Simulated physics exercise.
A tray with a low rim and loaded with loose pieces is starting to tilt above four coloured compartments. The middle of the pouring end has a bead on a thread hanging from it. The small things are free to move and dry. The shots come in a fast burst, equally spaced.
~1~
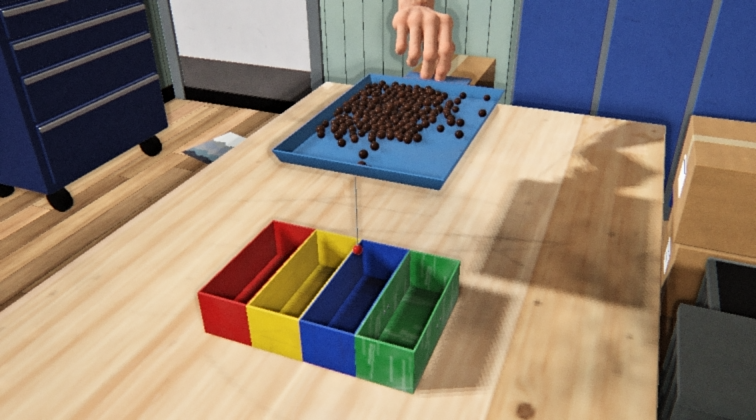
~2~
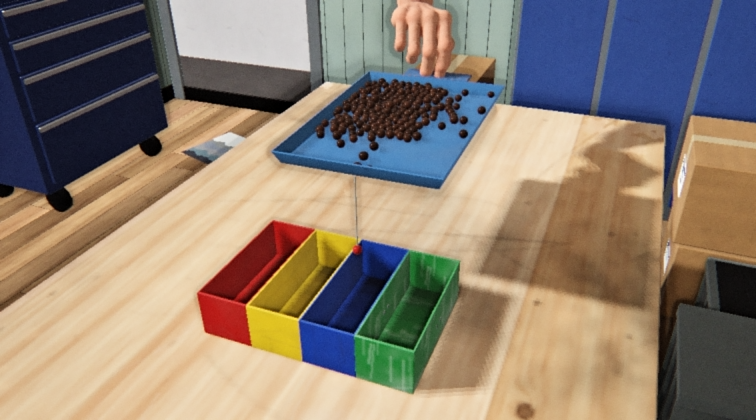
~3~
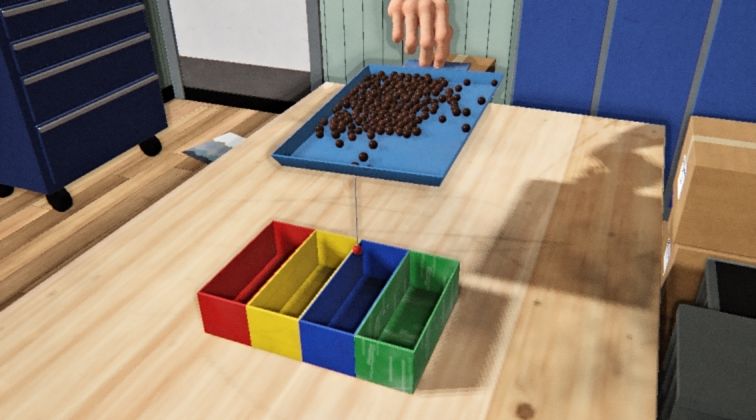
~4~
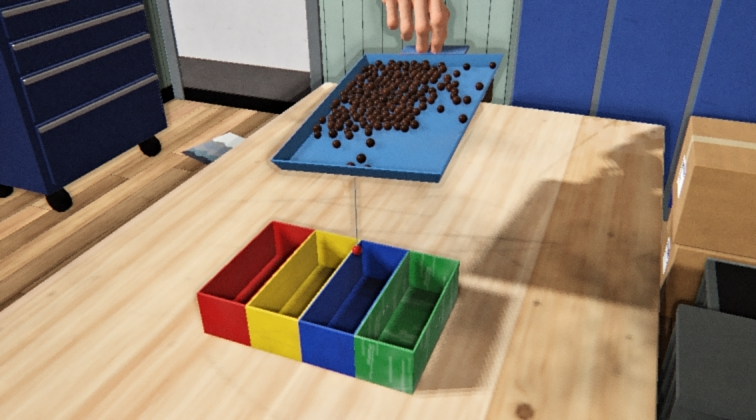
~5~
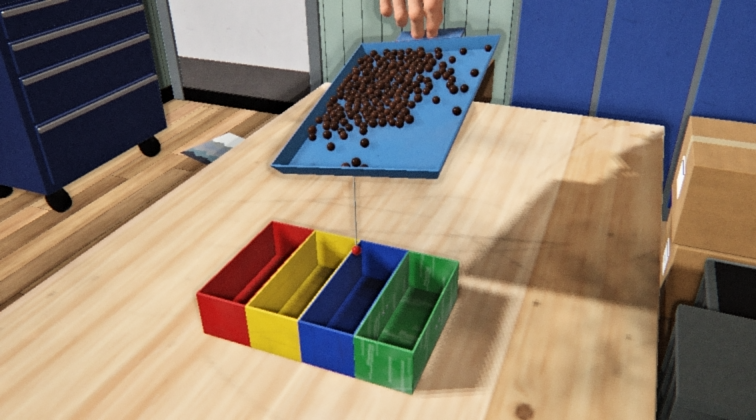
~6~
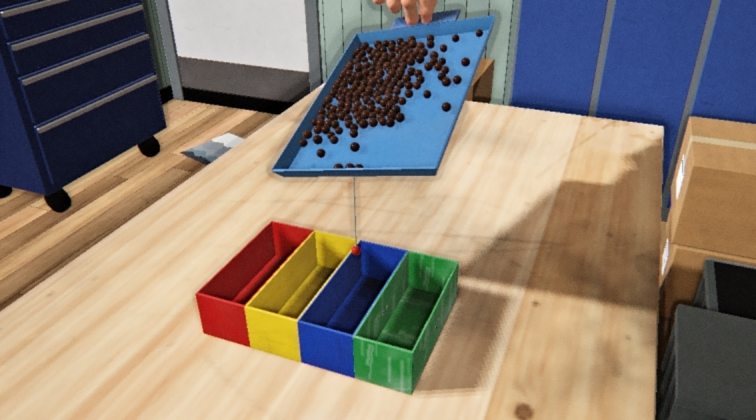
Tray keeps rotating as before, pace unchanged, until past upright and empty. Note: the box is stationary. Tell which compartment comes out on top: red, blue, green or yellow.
It is red that comes out on top.
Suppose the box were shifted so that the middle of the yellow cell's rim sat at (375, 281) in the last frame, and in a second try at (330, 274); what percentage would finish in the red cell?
10 per cent the first time, 60 per cent the second time.
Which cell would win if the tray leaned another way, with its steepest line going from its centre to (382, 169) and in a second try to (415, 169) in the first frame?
In order, it comes out as the cell in green and that green cell.
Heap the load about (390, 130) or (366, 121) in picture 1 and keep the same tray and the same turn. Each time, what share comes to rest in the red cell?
Some 70 and then some 70 per cent.
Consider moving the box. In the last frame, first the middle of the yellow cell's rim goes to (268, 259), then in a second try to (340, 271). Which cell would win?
In turn: The yellow cell; the cell in red.
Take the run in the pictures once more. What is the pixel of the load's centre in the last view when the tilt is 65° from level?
I'd mark it close to (283, 194).
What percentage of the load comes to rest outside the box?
I'd say roughly 10 per cent of the load.
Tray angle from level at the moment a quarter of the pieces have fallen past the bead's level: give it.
Angle: Approx. 65 degrees.
Soon, tray tipped steeply; about half on the tray; about a quarter in the red cell; a stray few in the yellow cell; about a quarter falling or outside the box.
A while on, tray tipped past a quarter turn; most in the red cell; about a quarter in the yellow cell; a stray few in the blue cell; a small part falling or outside the box.
Towards the end, tray tipped past a quarter turn; most in the red cell; about a quarter in the yellow cell; a stray few in the blue cell; a small part falling or outside the box.
Finally, tray tipped past a quarter turn; most in the red cell; about a quarter in the yellow cell; a stray few in the blue cell; none in the green cell; a small part outside the box.
